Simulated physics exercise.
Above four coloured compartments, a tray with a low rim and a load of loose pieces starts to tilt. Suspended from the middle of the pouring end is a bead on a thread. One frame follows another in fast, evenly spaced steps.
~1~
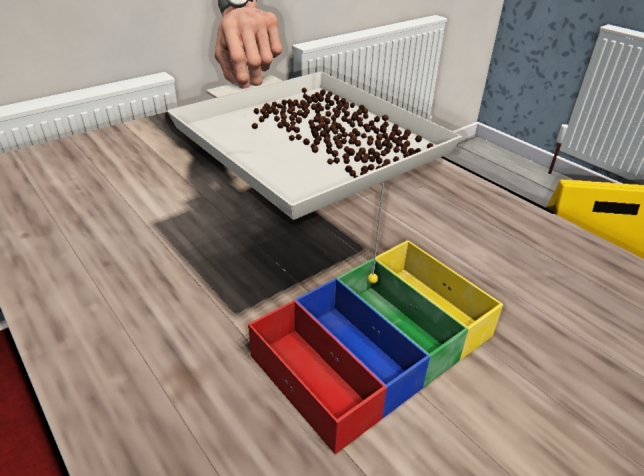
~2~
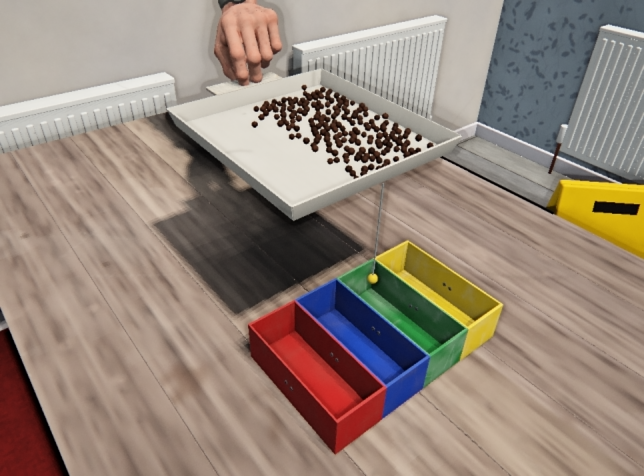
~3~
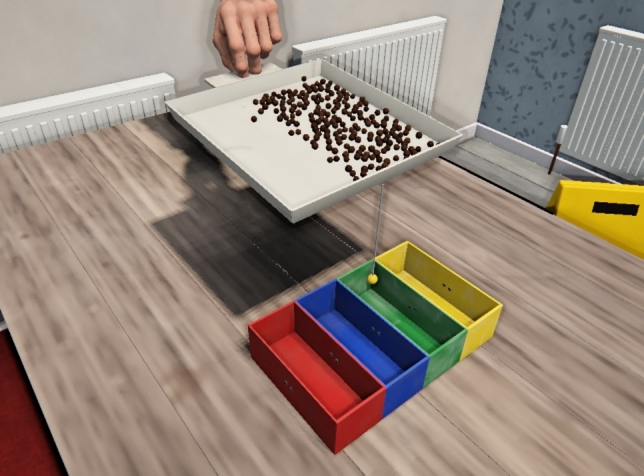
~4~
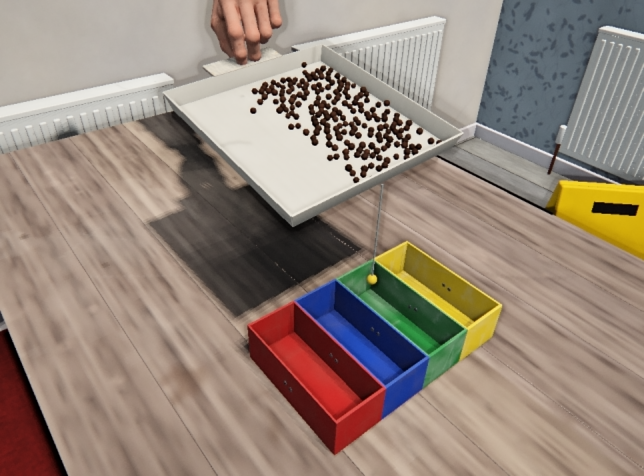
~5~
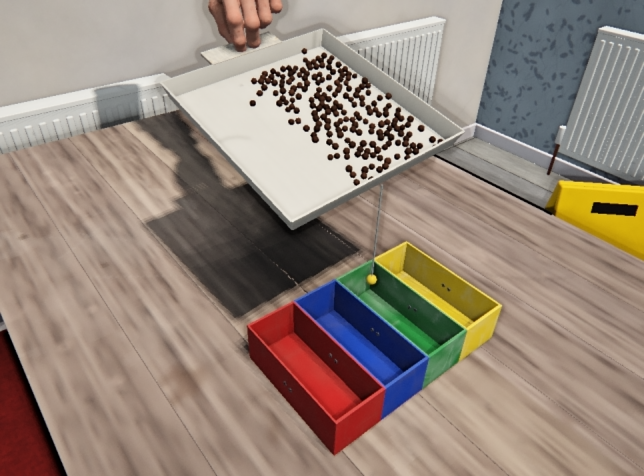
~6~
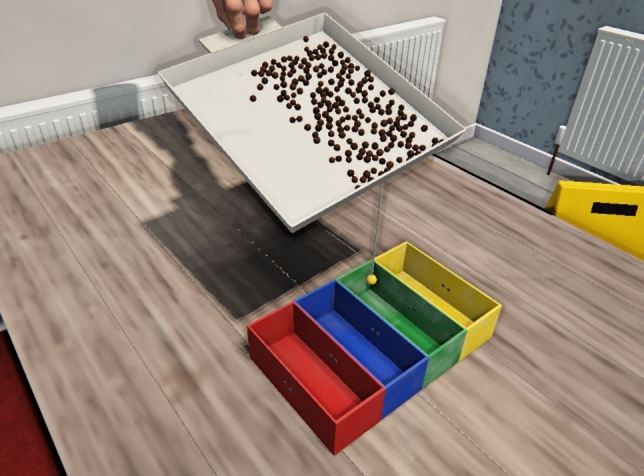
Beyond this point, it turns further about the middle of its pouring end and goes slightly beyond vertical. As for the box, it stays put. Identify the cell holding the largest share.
Largest share: Red.
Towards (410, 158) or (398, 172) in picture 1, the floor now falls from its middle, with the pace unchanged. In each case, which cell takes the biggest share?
In order, it comes out as that yellow cell and yellow.
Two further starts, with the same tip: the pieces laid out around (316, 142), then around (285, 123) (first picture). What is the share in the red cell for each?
It's 80 percent the first time and 80 percent the second.
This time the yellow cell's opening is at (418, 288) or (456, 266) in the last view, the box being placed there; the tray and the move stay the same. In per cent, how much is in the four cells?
100 per cent, then 50 per cent.
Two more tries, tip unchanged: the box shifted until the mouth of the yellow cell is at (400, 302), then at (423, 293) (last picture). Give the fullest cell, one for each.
Case 1 - that blue cell; case 2 - that blue cell.
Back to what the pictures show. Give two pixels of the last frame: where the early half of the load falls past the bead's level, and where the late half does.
Earlier half at (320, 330), later half at (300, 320).
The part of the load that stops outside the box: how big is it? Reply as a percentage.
Roughly 0 percent of the load.
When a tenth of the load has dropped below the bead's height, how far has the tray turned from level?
I'd say it is tilted about 65°.
Shortly afterwards, tray tipped steeply; the bulk on the tray; a little in the red cell; only a few in the blue cell; a little falling or outside the box.
Next, tray tipped past a quarter turn; a little on the tray; near half in the red cell; near a quarter in the blue cell; only a few in the green cell; near a quarter falling or outside the box.
Some moments later, tray tipped past a quarter turn; the bulk in the red cell; near a quarter in the blue cell; only a few in the green cell; only a few falling or outside the box.
In the end, tray tipped past a quarter turn; the bulk in the red cell; near a quarter in the blue cell; only a few in the green cell; none at all in the yellow cell; only a few outside the box.
